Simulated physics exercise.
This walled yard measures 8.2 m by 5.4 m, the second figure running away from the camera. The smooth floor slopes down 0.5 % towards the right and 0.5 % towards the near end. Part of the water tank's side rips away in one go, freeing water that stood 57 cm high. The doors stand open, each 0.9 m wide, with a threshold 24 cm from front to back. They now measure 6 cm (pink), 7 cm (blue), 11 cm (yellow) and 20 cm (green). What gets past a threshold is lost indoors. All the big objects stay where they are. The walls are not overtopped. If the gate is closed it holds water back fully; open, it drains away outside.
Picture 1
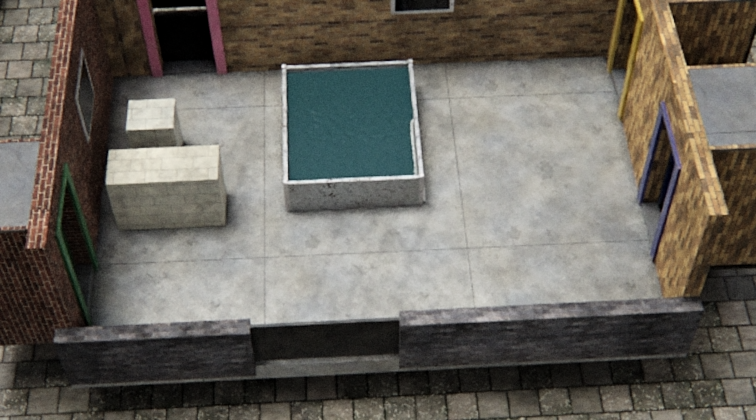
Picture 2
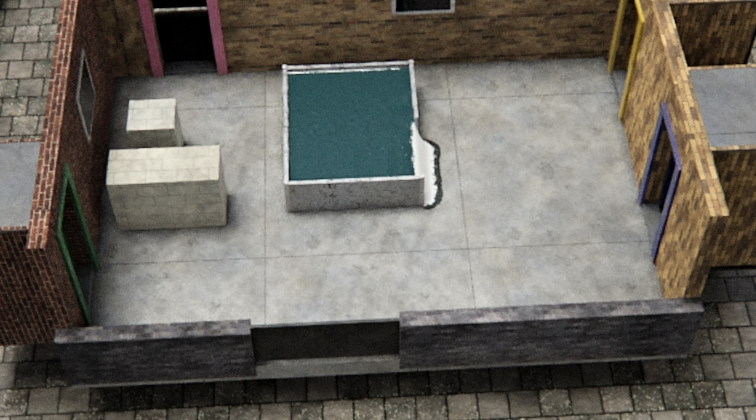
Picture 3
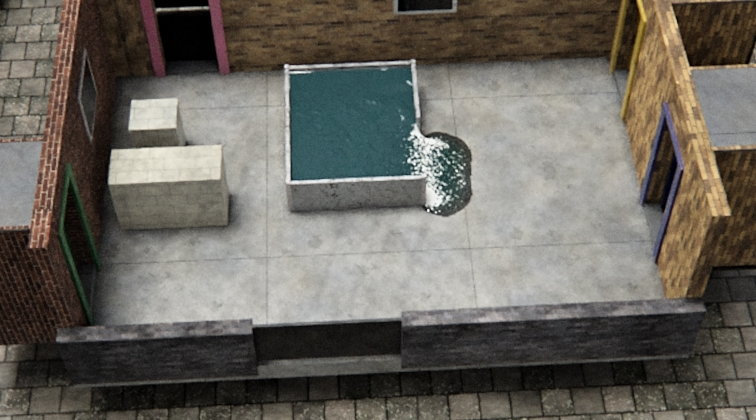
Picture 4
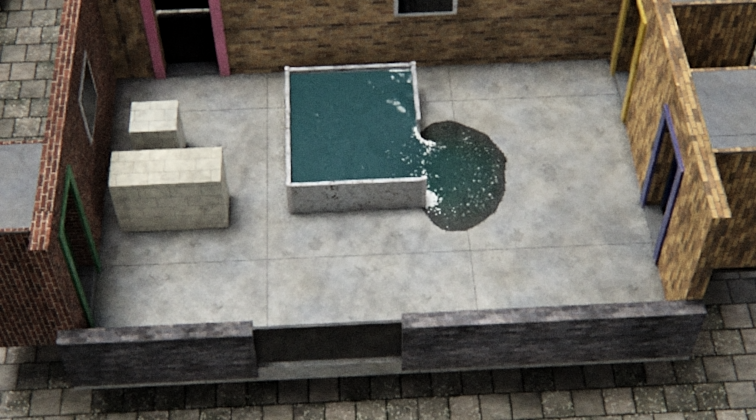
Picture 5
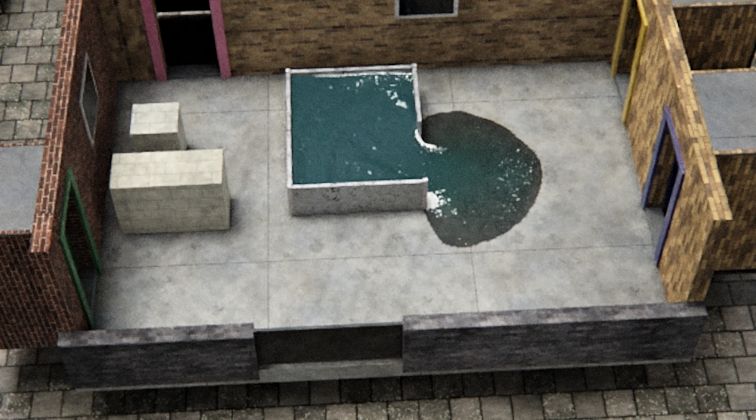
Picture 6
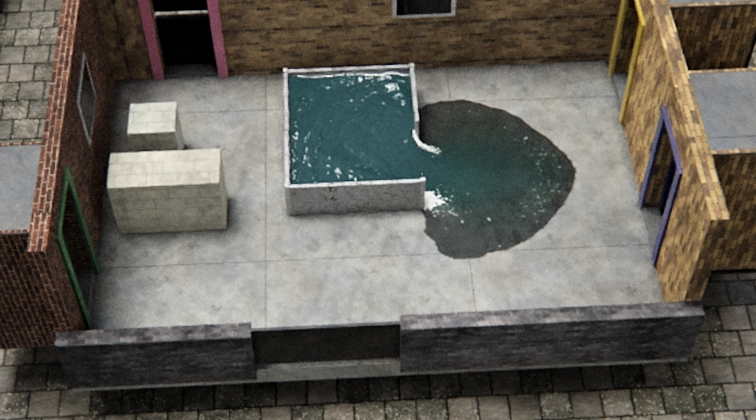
A walled yard with a smooth grey floor is seen from high above its near wall, the camera almost still. A pale-walled tank of dark green water stands near the middle, with two pale blocks and a green doorway at left, a pink one behind, and yellow and blue ones at right. The tank's right side breaks open, and water pours out, foaming white, and spreads rightward in a widening dark pool.
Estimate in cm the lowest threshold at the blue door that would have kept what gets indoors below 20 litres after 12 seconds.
Close to 18 cm is just enough.
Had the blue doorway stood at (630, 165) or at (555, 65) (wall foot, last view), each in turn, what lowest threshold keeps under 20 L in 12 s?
Roughly 20 and 11.5 cm.
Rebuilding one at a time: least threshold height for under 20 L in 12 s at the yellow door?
Roughly 14.0 cm at yellow.
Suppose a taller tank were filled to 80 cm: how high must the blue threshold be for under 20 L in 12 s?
About 27 cm.
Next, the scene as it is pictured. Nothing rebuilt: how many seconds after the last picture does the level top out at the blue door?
Around 1.6 s.
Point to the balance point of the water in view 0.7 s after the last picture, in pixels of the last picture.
Near (395, 161).
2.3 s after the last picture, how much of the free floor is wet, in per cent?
Some 35 per cent of it.
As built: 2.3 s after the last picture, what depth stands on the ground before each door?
In cm: Pink 0, blue 19, yellow 17, green 0.
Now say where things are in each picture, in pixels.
In the first frame, the water tank at (351, 123) is whole and still, 57 cm deep; the blue door at (658, 187) is dry.
In the second frame, water pours out at (417, 164) and has run 0.3 m, to (435, 173); about 10 cm deep outside, 57 cm at the back.
In the third frame, water pours out at (419, 166) and has run 0.8 m, to (466, 156); about 10 cm deep outside, 57 cm at the back.
In the fourth frame, the front is at (500, 175), 1.3 m from the gap at (419, 168); 1.9 m2 of floor is wet, 57 cm left at the back.
In the fifth frame, the gap is at (420, 170), the front 1.8 m out at (536, 179); the back of the water tank holds 56 cm.
In the sixth frame, the gap is at (417, 170), the front 2.3 m out at (568, 180); the back of the water tank holds 52 cm; the blue door at (660, 191), 3.6 m from the gap, is still 1.4 m from the nearest water.
Then, 0.7 s after the last picture water covers 25 % of the floor, deepest (32 cm) near (433, 185); 9 cm at the blue door, 0 litres in over its 7 cm threshold.
Then, 2.3 s after the last picture water covers 35 % of the floor, deepest (30 cm) near (659, 304); 19 cm at the blue door, 101 litres in over its 7 cm threshold.
Then, 11.3 s after the last picture water covers 95 % of the floor; 10 cm at the blue door, 274 litres in over its 7 cm threshold.
At the blue door as built, the water peaked near 22 cm, 1.5 s after the last picture.
Run again over the same 12 s with other heights there, 49 litres in over 15 cm, 8 litres over 20.5 cm. The limit of 20 litres is kept from about 18 cm up.
